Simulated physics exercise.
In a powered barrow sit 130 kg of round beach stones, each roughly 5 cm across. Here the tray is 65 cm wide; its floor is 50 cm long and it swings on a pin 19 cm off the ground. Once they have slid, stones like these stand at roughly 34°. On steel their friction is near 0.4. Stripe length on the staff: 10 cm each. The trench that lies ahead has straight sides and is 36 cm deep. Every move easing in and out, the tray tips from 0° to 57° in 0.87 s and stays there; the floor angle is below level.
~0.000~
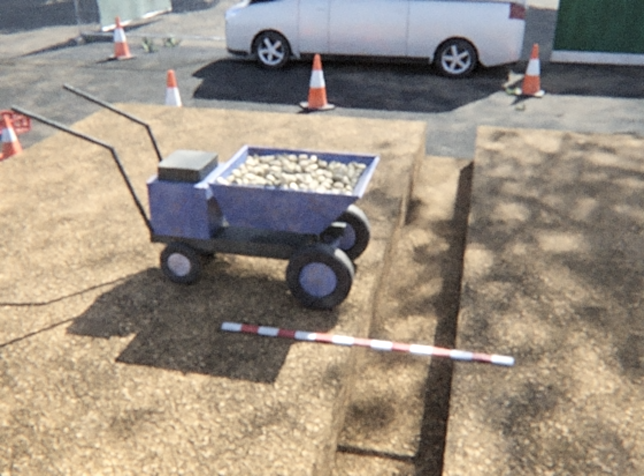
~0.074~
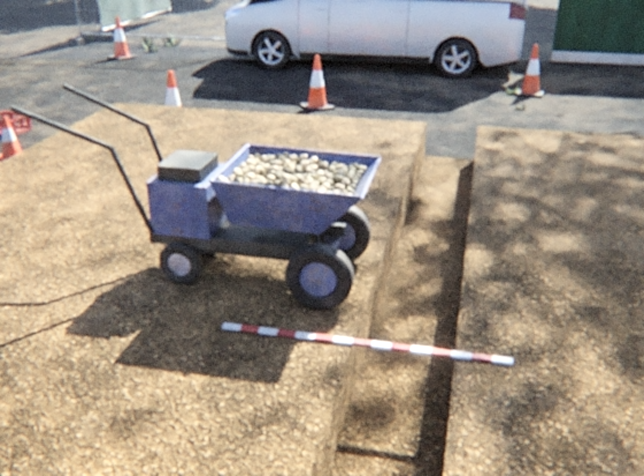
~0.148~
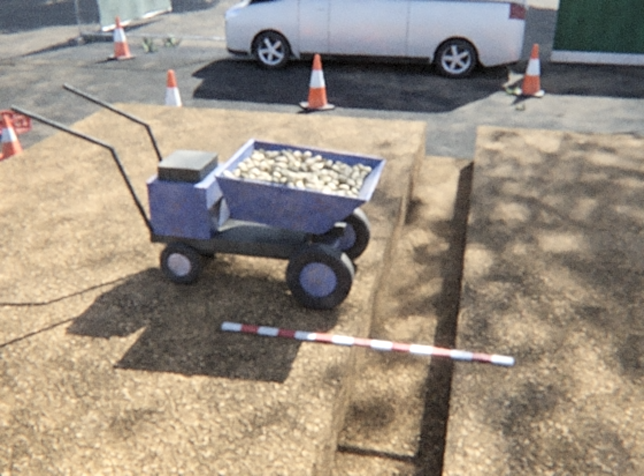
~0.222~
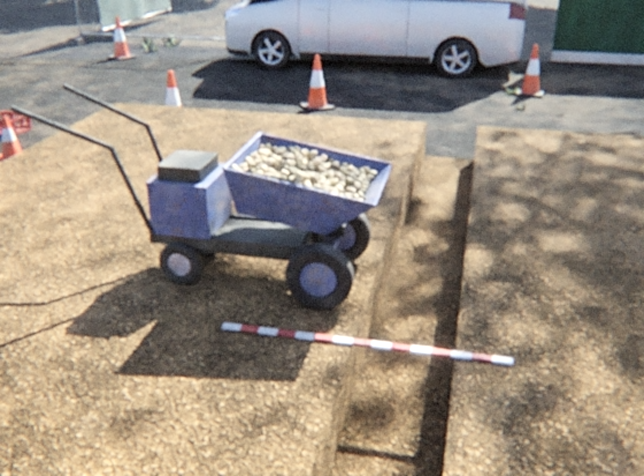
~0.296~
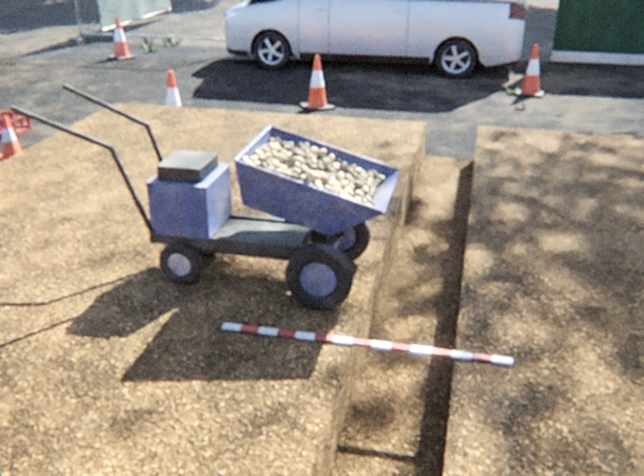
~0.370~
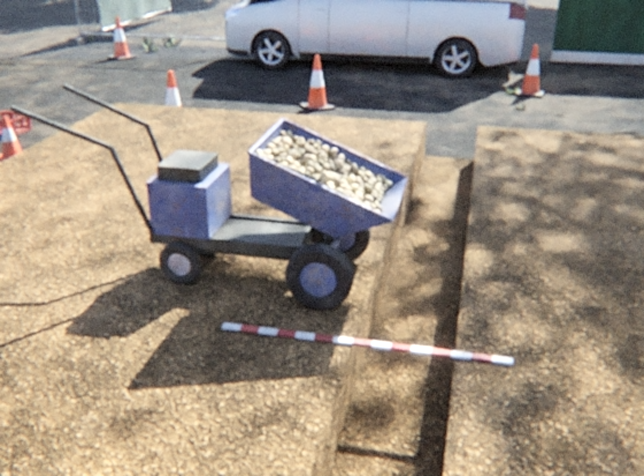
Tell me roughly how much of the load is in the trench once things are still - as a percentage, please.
I would put it at 60 %.
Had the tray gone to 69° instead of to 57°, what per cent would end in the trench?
Around 55 per cent would finish in the trench.
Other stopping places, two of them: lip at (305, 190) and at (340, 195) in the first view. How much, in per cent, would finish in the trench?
First some 95, then 80 per cent.
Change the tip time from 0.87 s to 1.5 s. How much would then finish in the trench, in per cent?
Close to 70 per cent then.
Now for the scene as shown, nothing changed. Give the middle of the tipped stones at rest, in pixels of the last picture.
Somewhere around (446, 333) in the last picture.
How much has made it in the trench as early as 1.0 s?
Close to 15 per cent at that time.
After 0.6 s the floor is at 48°; 100 % in the tray; the foremost stones are at (409, 233).
After 1.0 s the floor is at 57°; 78 % in the tray, 17 % in the trench, 4 % past the trench; the foremost stones are at (481, 308).
After 1.3 s the floor is at 57°; 40 % in the tray, 27 % in the trench, 34 % past the trench; the foremost stones are at (571, 303).
After 3.3 s the floor is at 57°; 4 % in the tray, 60 % in the trench, 37 % past the trench; the foremost stones are past the picture's edge.
